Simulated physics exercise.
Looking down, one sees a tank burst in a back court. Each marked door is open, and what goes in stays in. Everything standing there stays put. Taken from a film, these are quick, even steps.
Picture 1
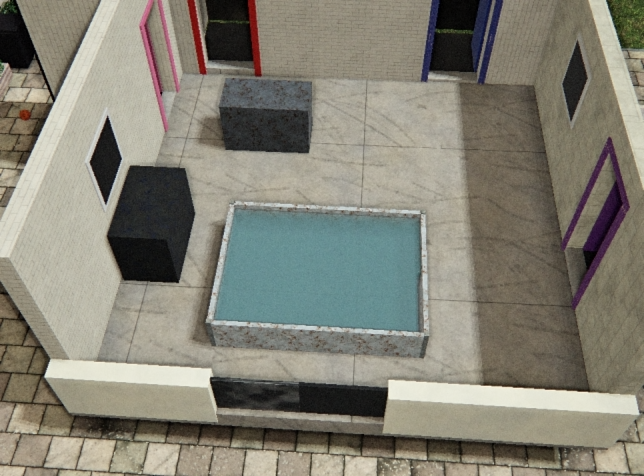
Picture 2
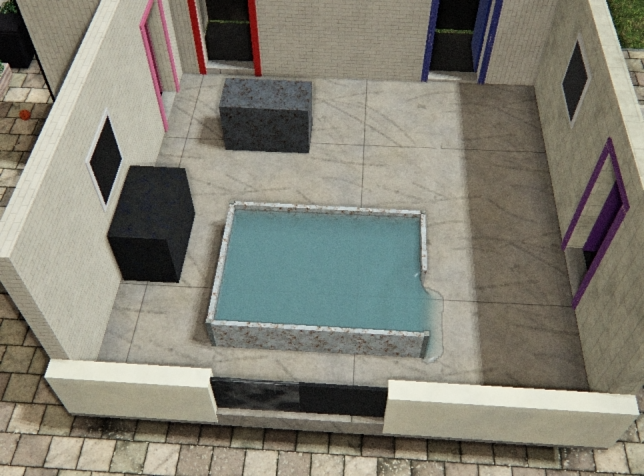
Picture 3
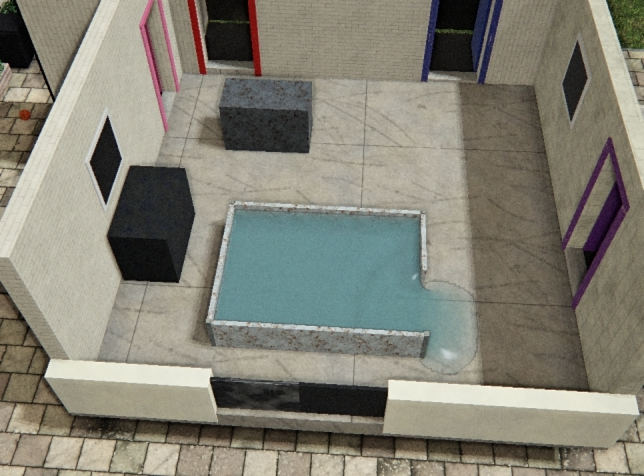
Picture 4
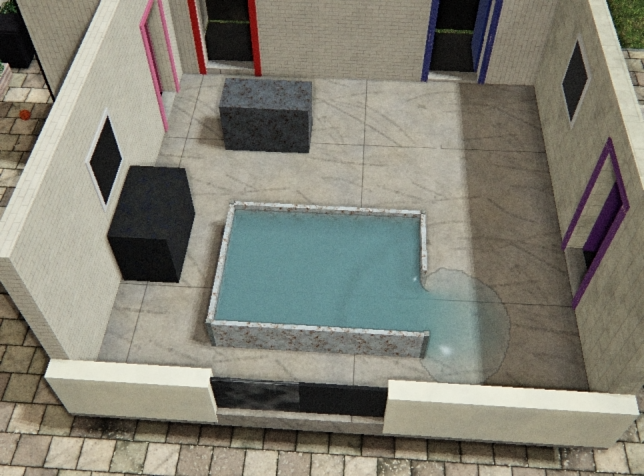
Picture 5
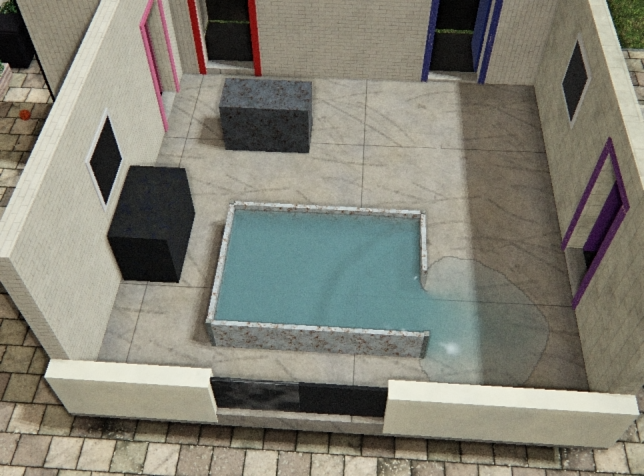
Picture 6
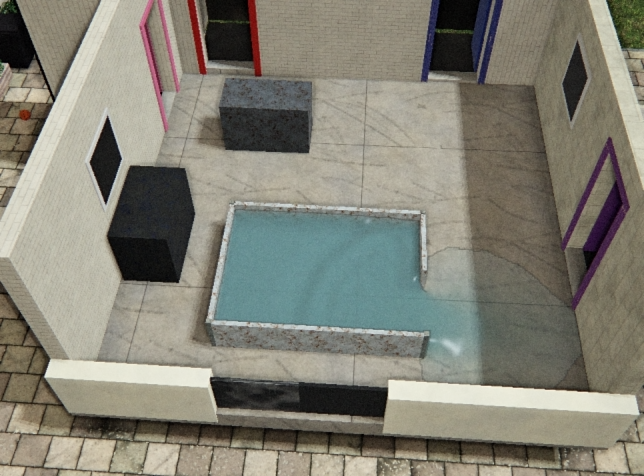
Water pouring through a gap in the right side of a raised stone tank, spreading across the courtyard floor toward the right wall.
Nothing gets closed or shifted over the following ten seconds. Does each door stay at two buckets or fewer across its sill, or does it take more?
Taking them in turn: The blue door takes more, the purple door takes more, the pink door takes more, the red door stays at two or fewer.
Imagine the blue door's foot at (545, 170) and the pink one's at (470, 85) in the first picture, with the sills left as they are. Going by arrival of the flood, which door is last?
I'd say the red-painted one is reached last.
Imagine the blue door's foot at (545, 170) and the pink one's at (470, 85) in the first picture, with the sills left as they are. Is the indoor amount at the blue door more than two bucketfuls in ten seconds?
As I see it, blue does not reach it.
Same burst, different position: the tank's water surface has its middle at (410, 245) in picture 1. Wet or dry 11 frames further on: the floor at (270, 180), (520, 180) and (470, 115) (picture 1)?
The first spot ends up left untouched, the second sodden and the third left untouched.
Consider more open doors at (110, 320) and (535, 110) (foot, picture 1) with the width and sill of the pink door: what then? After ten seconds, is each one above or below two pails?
Order as asked: Gets beyond it, gets beyond it.
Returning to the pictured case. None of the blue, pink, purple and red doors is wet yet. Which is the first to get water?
It's the purple one.
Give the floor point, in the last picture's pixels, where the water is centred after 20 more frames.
The water's centre sits above (397, 293).
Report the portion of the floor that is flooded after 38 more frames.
That's roughly 60 per cent.
A moment on, water covers 15 % of the floor; the blue door not reached, the purple door under two buckets in, the pink door not reached, the red door not reached.
Next, water covers 20 % of the floor; the blue door not reached, the purple door under two buckets in, the pink door not reached, the red door not reached.
Then, water covers 30 % of the floor; the blue door not reached, the purple door over two buckets in, the pink door not reached, the red door not reached.
Later, water covers 60 % of the floor; the blue door over two buckets in, the purple door far over two buckets in, the pink door not reached, the red door not reached.
In the end, water covers 90 % of the floor; the blue door over two buckets in, the purple door far over two buckets in, the pink door over two buckets in, the red door wet at the sill, nothing in.
